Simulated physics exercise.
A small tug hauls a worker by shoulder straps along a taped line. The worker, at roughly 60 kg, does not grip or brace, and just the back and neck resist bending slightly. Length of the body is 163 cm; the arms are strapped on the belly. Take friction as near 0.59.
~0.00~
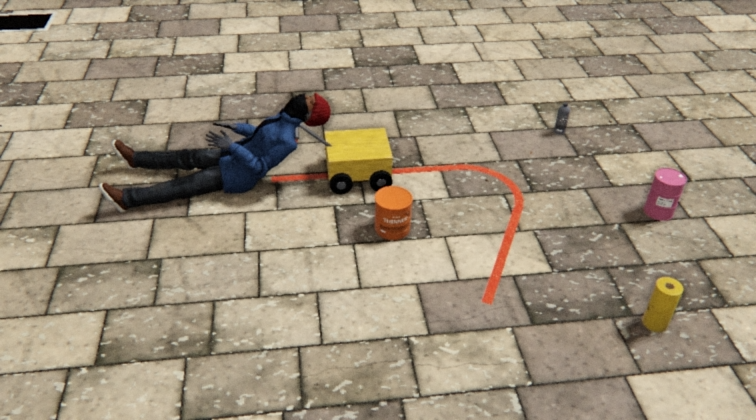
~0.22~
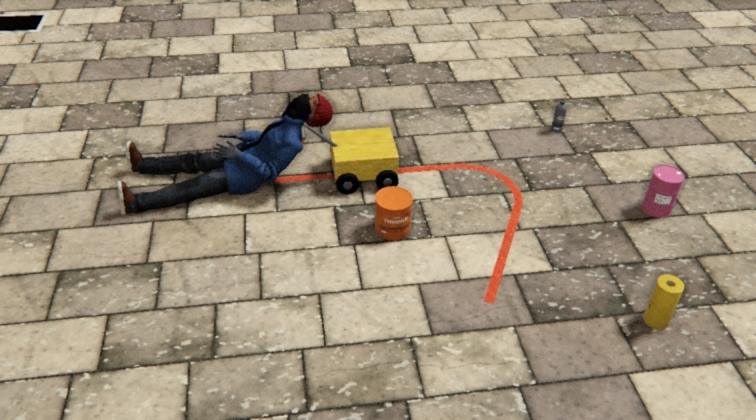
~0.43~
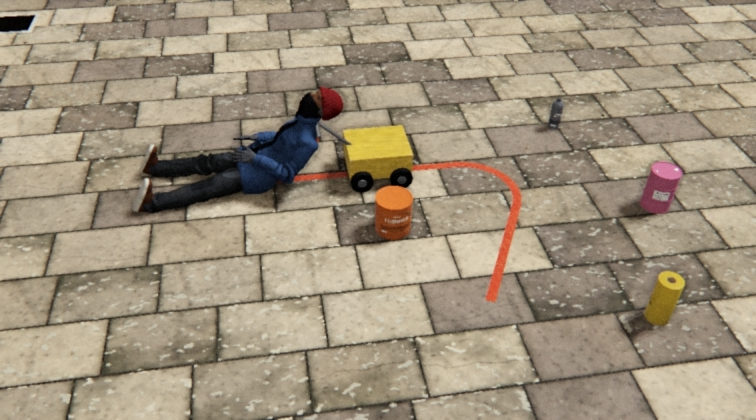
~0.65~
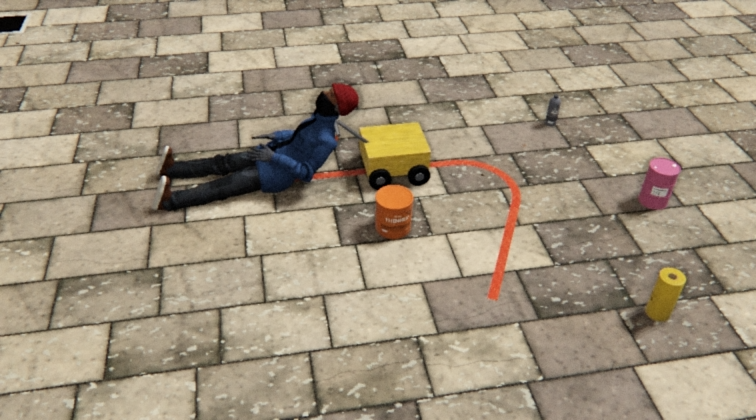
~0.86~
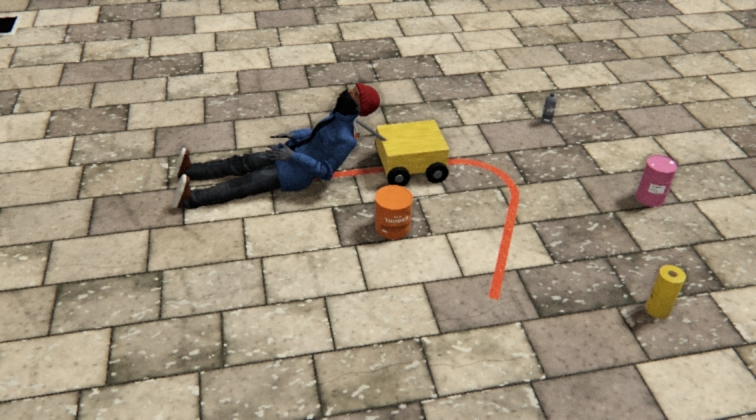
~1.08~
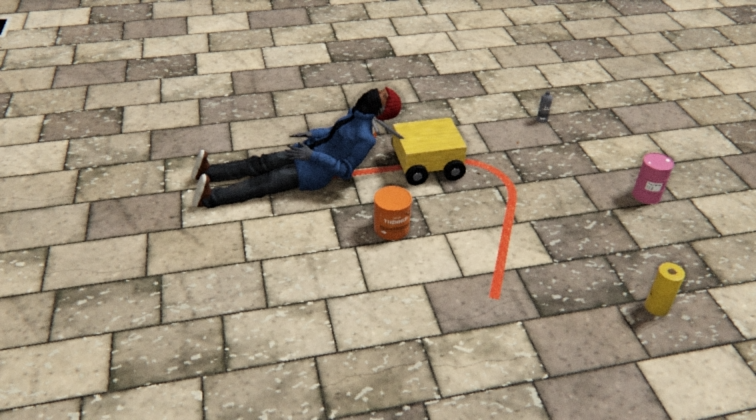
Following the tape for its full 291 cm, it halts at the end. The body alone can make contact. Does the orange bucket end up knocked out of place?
No: It holds firm.
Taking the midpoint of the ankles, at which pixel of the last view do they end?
Near pixel (443, 184).
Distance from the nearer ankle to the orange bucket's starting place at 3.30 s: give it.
The gap is about 50 cm.
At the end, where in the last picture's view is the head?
End point: Roughly (500, 244) in the last view.
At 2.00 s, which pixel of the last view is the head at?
About (473, 94) in the last view.
After 2.00 s the orange bucket is where it stood, near (392, 213) in the last picture's view; the nearer ankle is 75 cm from that spot.
After 2.60 s the orange bucket is where it stood, near (392, 213) in the last picture's view; the grey bottle where it stood; the nearer ankle is 58 cm from that spot.
After 3.30 s the orange bucket is where it stood, near (392, 213) in the last picture's view; the grey bottle where it stood; the nearer ankle is 55 cm from that spot.
After 3.90 s the orange bucket is where it stood, near (392, 213) in the last picture's view; the grey bottle where it stood; the nearer ankle is 53 cm from that spot.
By 4.7 s, orange bucket stays put; grey bottle stays put; yellow post stays put; pink bin stays put.
